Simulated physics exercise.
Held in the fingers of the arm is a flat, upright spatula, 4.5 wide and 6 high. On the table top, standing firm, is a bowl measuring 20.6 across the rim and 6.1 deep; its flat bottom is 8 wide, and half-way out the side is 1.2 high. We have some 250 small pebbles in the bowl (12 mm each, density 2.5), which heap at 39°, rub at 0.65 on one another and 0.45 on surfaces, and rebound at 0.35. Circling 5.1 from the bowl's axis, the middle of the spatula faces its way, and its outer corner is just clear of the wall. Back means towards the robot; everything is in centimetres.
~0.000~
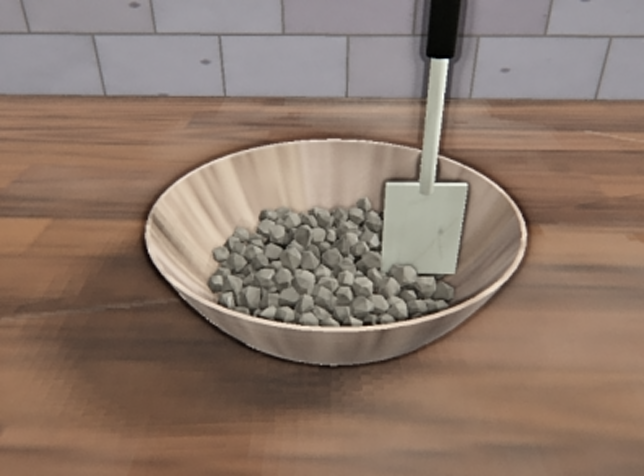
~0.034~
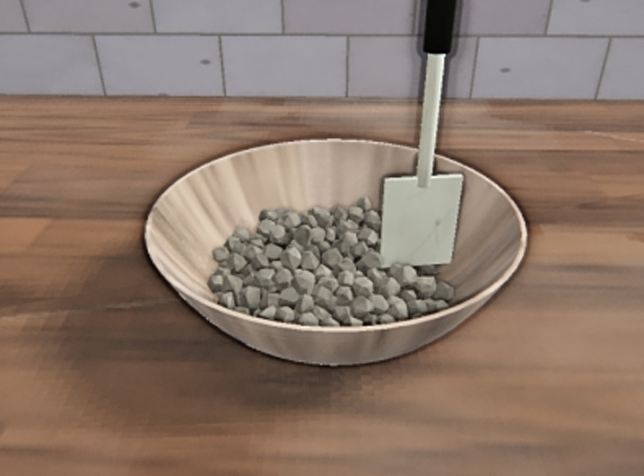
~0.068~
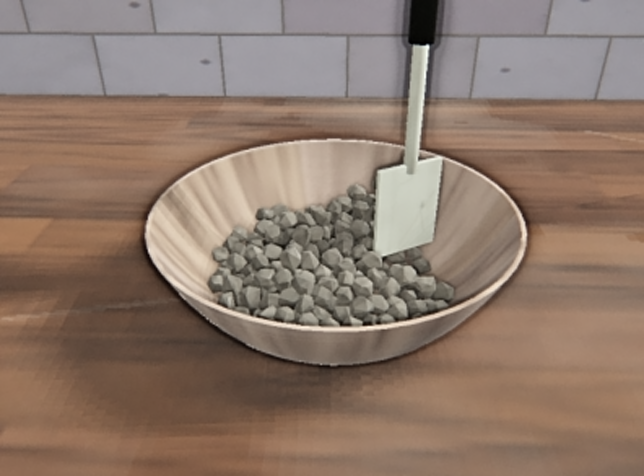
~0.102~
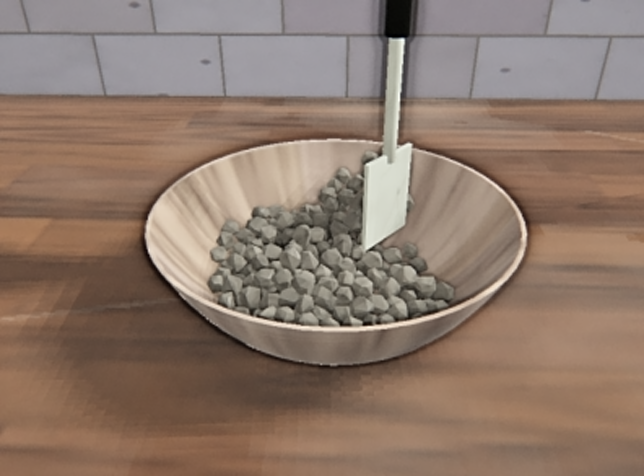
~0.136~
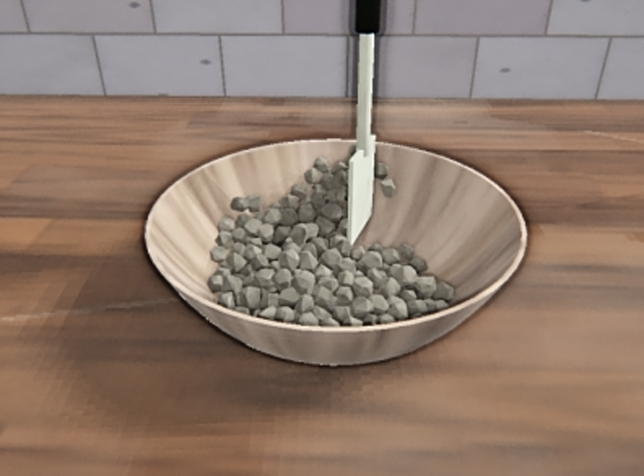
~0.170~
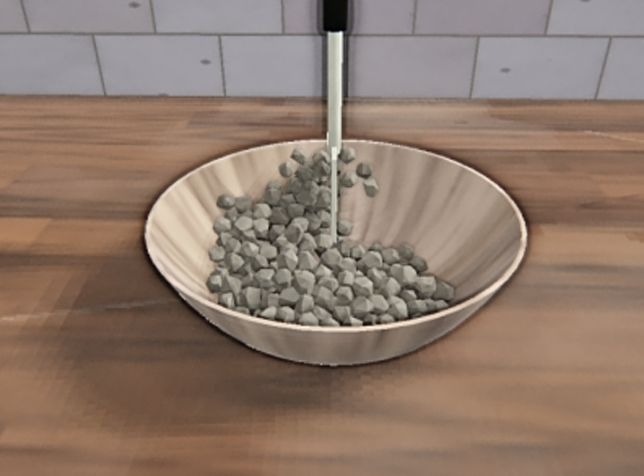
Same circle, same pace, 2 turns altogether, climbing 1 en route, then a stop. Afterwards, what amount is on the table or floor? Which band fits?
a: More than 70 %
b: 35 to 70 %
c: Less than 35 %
Option c: Less than 35 %.
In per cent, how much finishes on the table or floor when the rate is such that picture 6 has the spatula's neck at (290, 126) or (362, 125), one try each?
About 30 % for one try and about 5 % for the other, in order.
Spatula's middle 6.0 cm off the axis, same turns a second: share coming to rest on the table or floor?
It would come to about 5 per cent.
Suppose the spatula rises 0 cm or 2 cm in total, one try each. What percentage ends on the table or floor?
Estimates: 25 % then 10 %.
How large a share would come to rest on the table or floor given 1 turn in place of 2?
I'd expect some 5 per cent.
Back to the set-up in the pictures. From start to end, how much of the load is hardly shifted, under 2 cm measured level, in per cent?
Roughly 10 percent.
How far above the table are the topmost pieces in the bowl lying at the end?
Roughly 6.0 centimetres.
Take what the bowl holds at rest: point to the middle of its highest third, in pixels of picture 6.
It is centred around (422, 269).
After 0.57 s, 338° round, highest piece 8 above the table; 241 in the bowl, 8 on the table or floor, 2 in flight or on the tool.
After 0.98 s, 225° round, highest piece 8 above the table; 229 in the bowl, 19 on the table or floor, 3 in flight or on the tool.
After 1.38 s, 0° round, highest piece 6 above the table; 228 in the bowl, 23 on the table or floor.
After 2.08 s, 0° round, highest piece 6 above the table; 228 in the bowl, 23 on the table or floor.
At rest, 228 in the bowl, 23 on the table or floor. That is 9 % on the table or floor.
